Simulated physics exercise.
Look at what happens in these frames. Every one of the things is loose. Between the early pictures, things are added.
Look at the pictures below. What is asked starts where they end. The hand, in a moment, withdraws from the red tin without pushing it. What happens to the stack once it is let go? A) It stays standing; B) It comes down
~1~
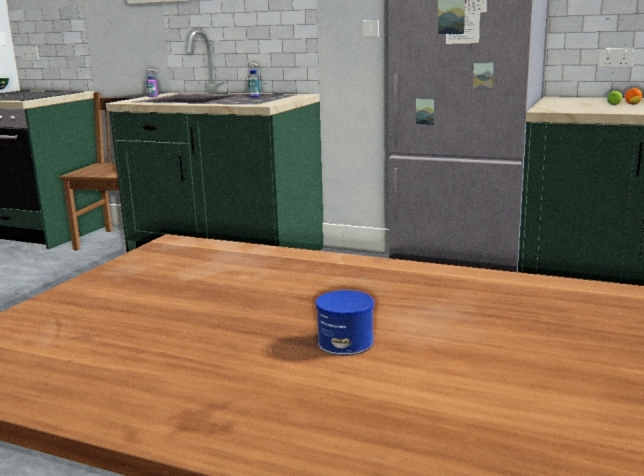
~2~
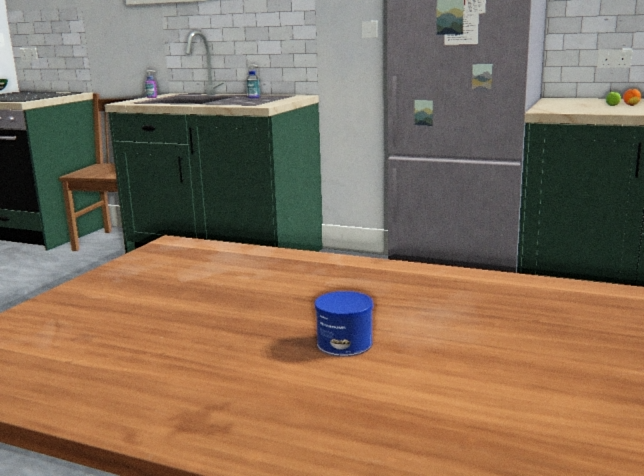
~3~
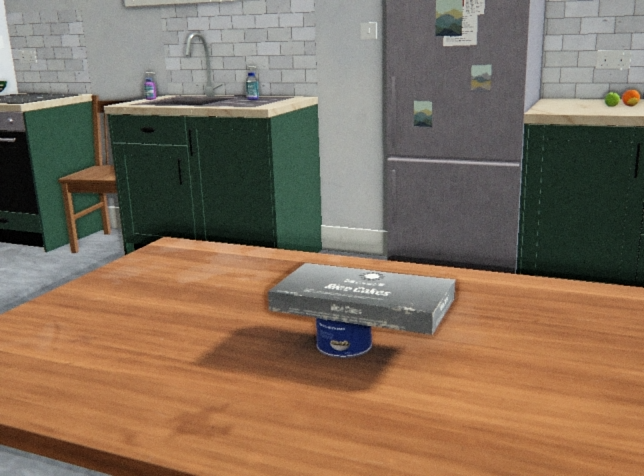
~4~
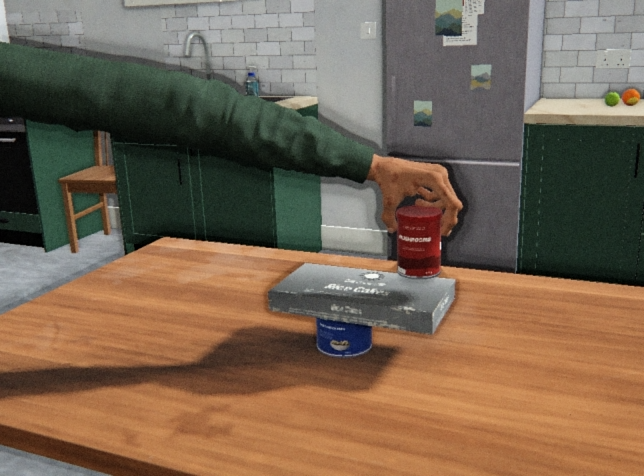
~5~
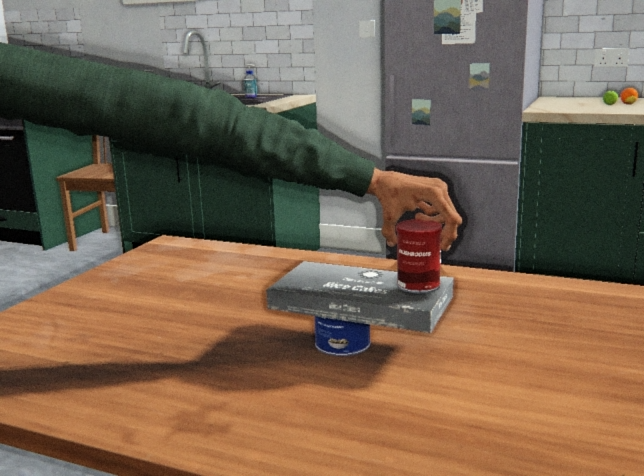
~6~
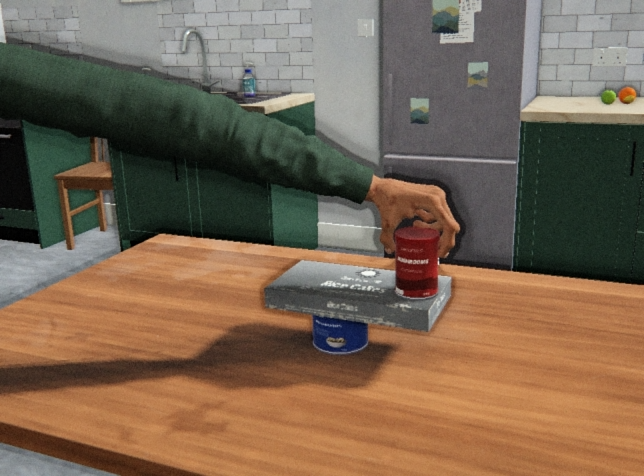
It comes down.
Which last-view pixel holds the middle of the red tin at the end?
Roughly at pixel (501, 355).
Then, 0.40 s later than the last frame, red tin now fallen; grey packet tilted by 33°.
Then, 0.50 s later than the last frame, grey packet tilted by 39°.
Then, 0.80 s later than the last frame, grey packet tilted by 25°.
When it is over, fallen, red tin; moved from the start, grey packet; blue tub as before. End places, in pixels of the last picture, red tin near (501, 355). The stack loses its balance.
